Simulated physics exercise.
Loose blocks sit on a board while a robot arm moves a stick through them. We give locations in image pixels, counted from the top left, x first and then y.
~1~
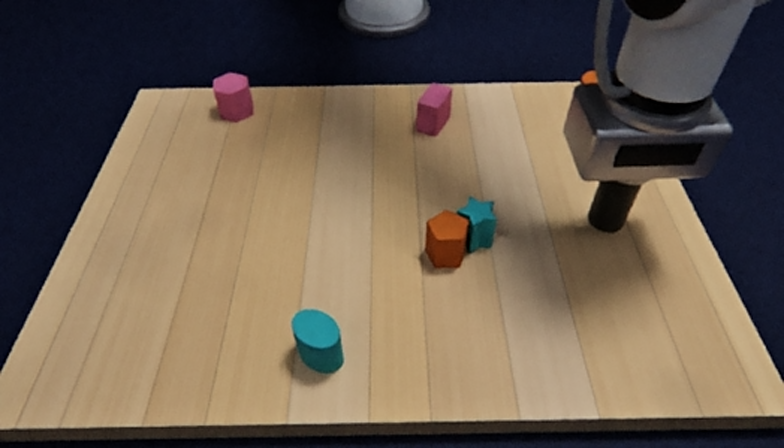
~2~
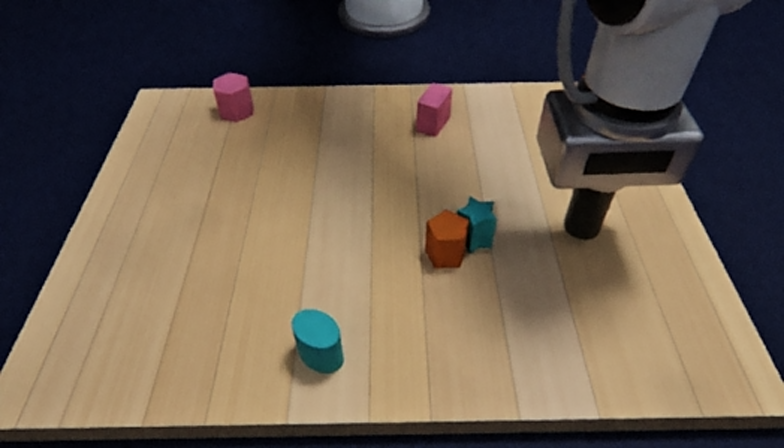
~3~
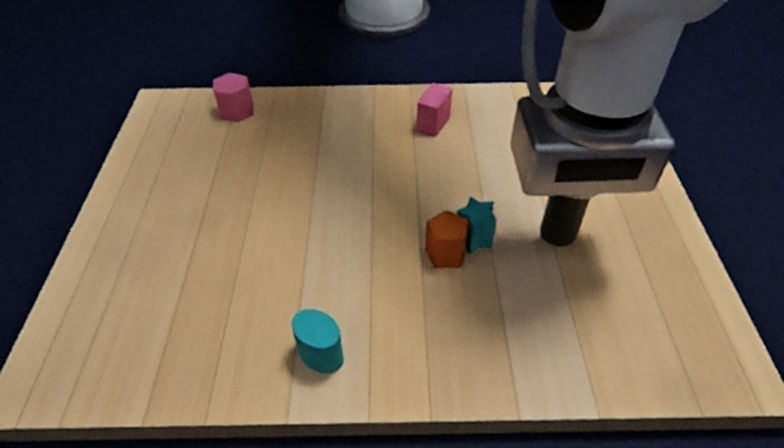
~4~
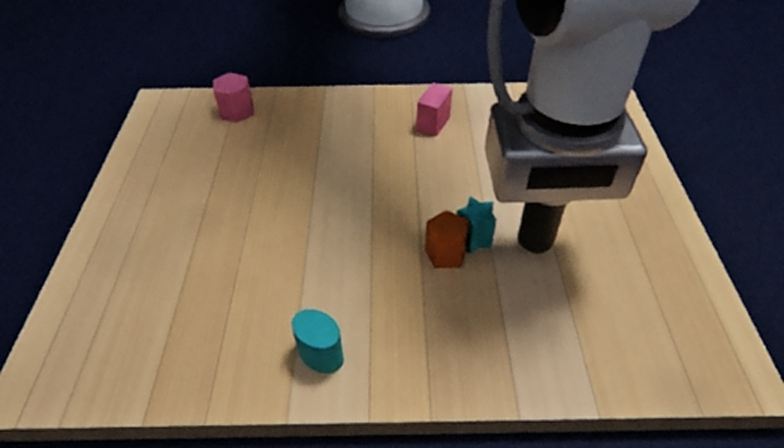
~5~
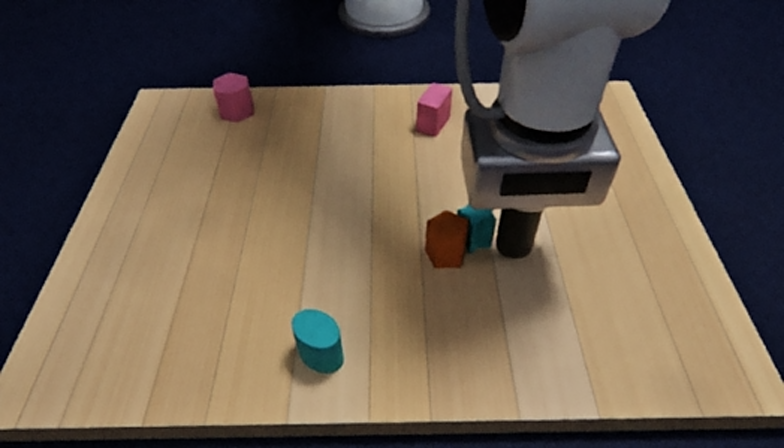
Robot arm sliding a dark stick leftward across a wooden board toward a turquoise star-shaped block beside an unmoving orange block.
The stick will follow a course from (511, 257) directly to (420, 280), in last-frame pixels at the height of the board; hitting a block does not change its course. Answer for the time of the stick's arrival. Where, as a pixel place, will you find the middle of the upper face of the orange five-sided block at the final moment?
I'd say the orange five-sided block ends with its top centre at (417, 221).
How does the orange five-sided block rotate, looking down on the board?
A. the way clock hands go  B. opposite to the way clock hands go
The one that fits is A, the way clock hands go.
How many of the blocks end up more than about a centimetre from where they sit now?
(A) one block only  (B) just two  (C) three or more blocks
Choice A: One block only.
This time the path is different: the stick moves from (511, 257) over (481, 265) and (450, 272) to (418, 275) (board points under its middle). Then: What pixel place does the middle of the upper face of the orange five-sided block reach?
I predict (412, 218).
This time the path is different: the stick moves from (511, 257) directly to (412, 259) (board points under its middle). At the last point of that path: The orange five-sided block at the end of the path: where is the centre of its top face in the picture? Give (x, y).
In the picture, that point is around (376, 222).
What follows on the original path. Halfway along, stick at (467, 257); orange five-sided block at (436, 224), turned 20° clockwise; turquoise star-shaped block at (475, 209).
At the end, stick at (420, 269); orange five-sided block at (417, 221), turned 55° clockwise; turquoise star-shaped block at (475, 209).
